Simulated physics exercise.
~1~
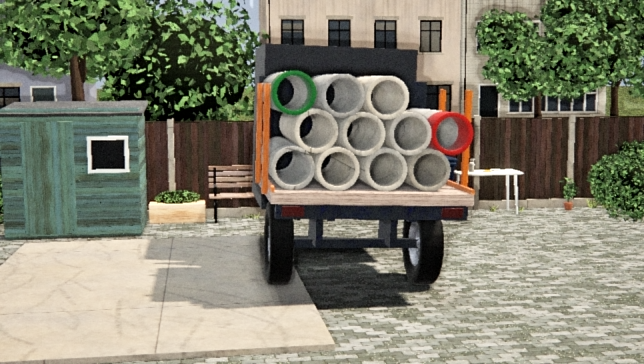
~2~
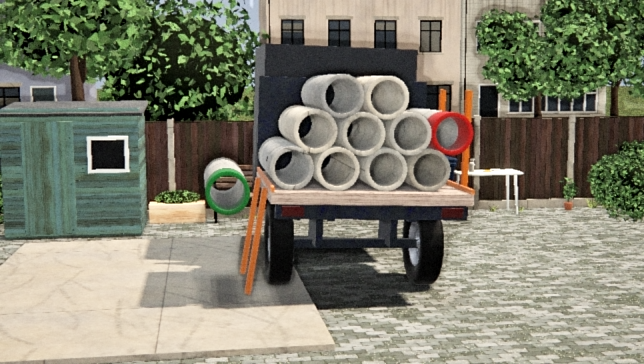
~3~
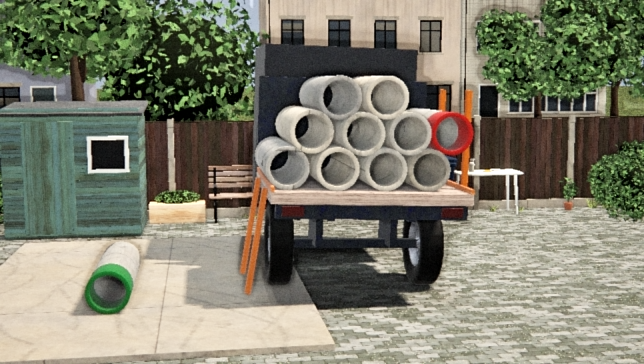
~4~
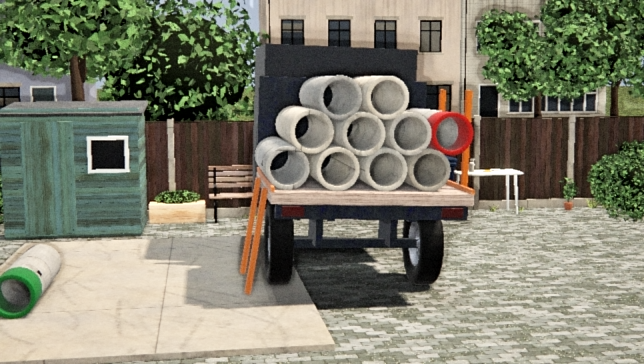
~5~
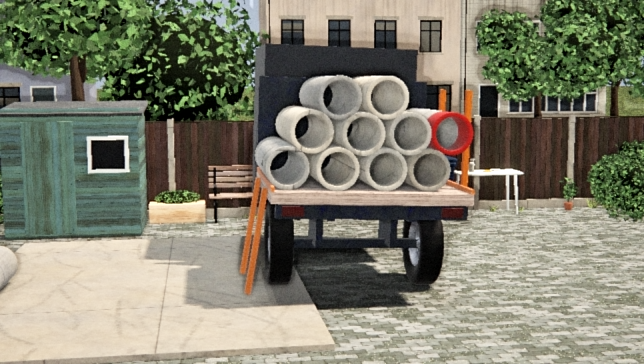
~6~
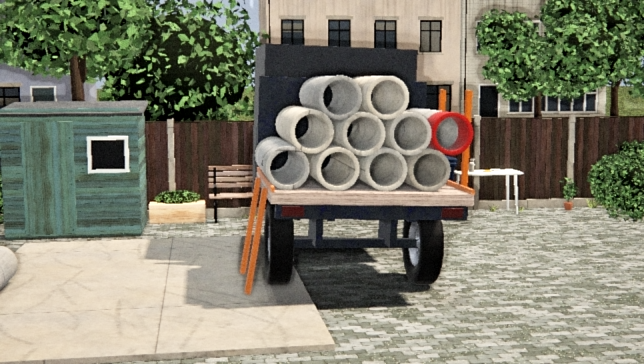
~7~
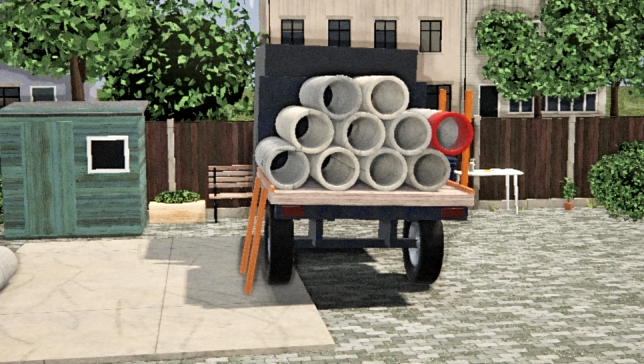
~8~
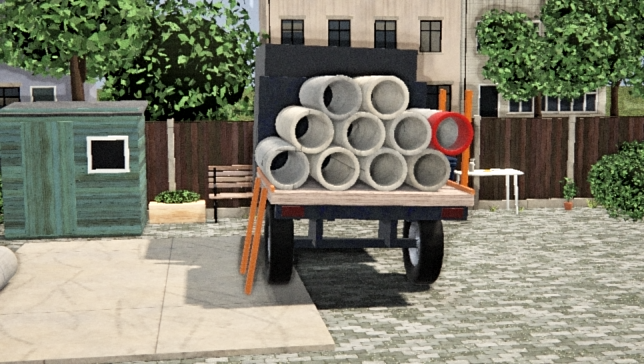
A parked flatbed lorry stood loaded with stacked concrete pipes when the orange posts on its left side swung down and the green-marked pipe dropped off, rolling away left across the ground until barely in view, while the red one stayed up on the stack.
